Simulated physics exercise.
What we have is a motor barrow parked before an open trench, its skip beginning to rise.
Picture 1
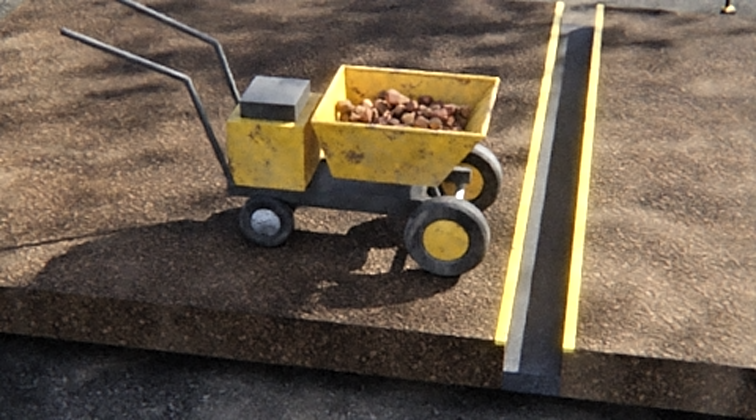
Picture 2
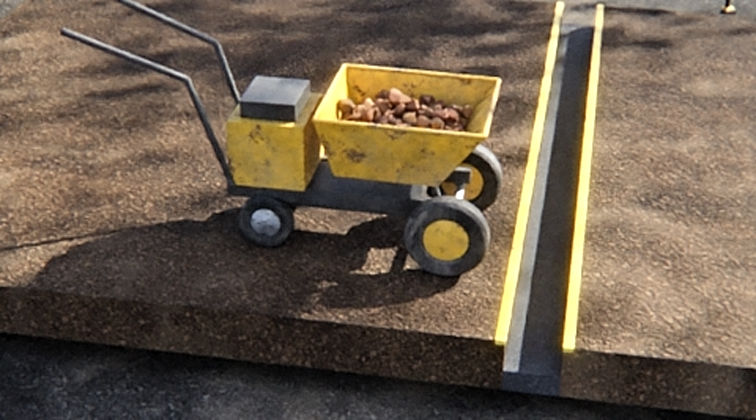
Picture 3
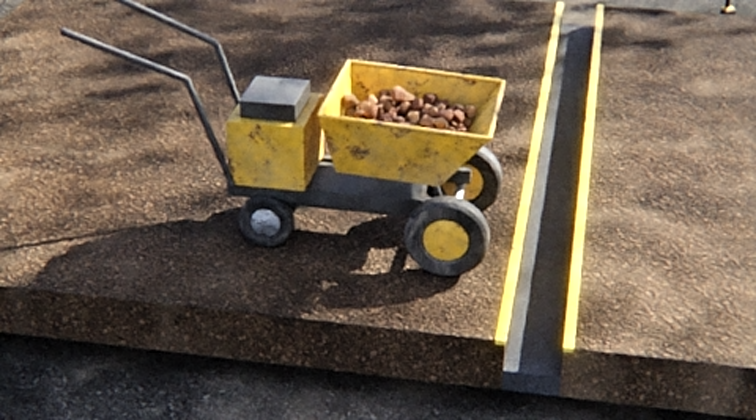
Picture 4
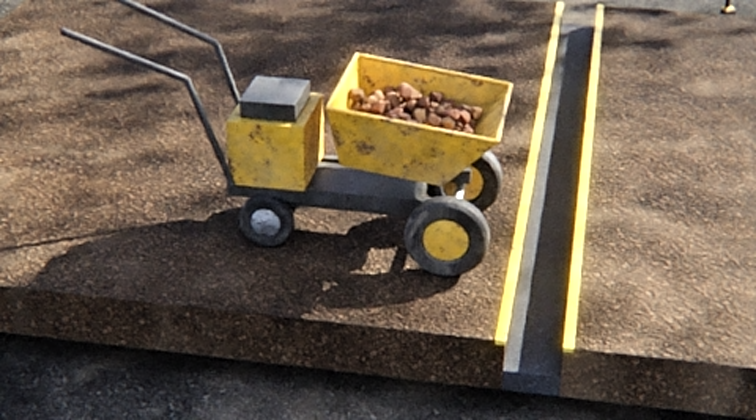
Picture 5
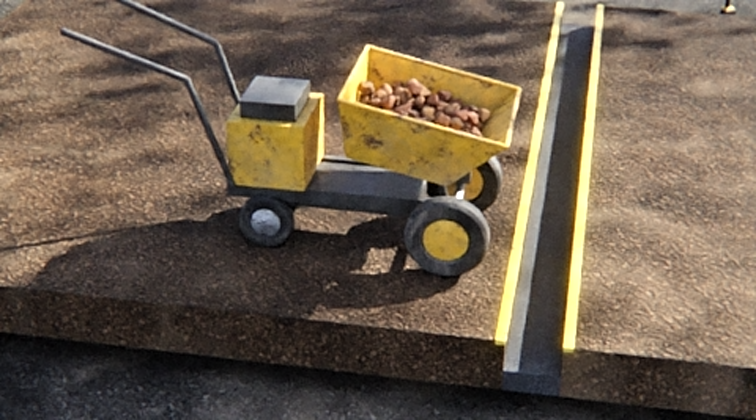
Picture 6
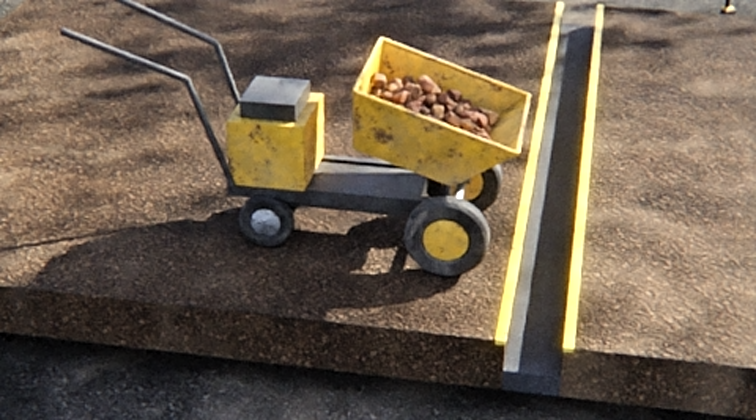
A yellow skip full of reddish-brown lumps sat level on a small motor barrow beside a narrow trench, then rose at the back and tilted to the right while the barrow stayed still.
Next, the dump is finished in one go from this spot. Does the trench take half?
It catches only the smaller part.
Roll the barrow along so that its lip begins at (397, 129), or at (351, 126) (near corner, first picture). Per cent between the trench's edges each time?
Near 70 % and 30 %.
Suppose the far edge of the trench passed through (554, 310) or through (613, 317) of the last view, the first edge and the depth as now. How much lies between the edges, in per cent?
First some 0, then 70 per cent.
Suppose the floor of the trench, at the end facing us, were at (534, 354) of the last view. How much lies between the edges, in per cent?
Near 20 %.
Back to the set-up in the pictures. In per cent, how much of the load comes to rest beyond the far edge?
Close to 80 per cent.
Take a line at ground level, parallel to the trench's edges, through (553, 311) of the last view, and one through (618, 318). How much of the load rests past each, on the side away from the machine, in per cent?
First some 80, then 40 per cent.
Soon, skip tipped steeply; all in the skip.
A while on, skip tipped right over; nearly all in the skip; a small part beyond it; a stray few falling.
Towards the end, skip tipped right over; about a third in the skip; a stray few in or heaped over the trench; about two thirds beyond it; a stray few falling.
Finally, skip tipped right over; a stray few in the skip; about a quarter in or heaped over the trench; most beyond it.
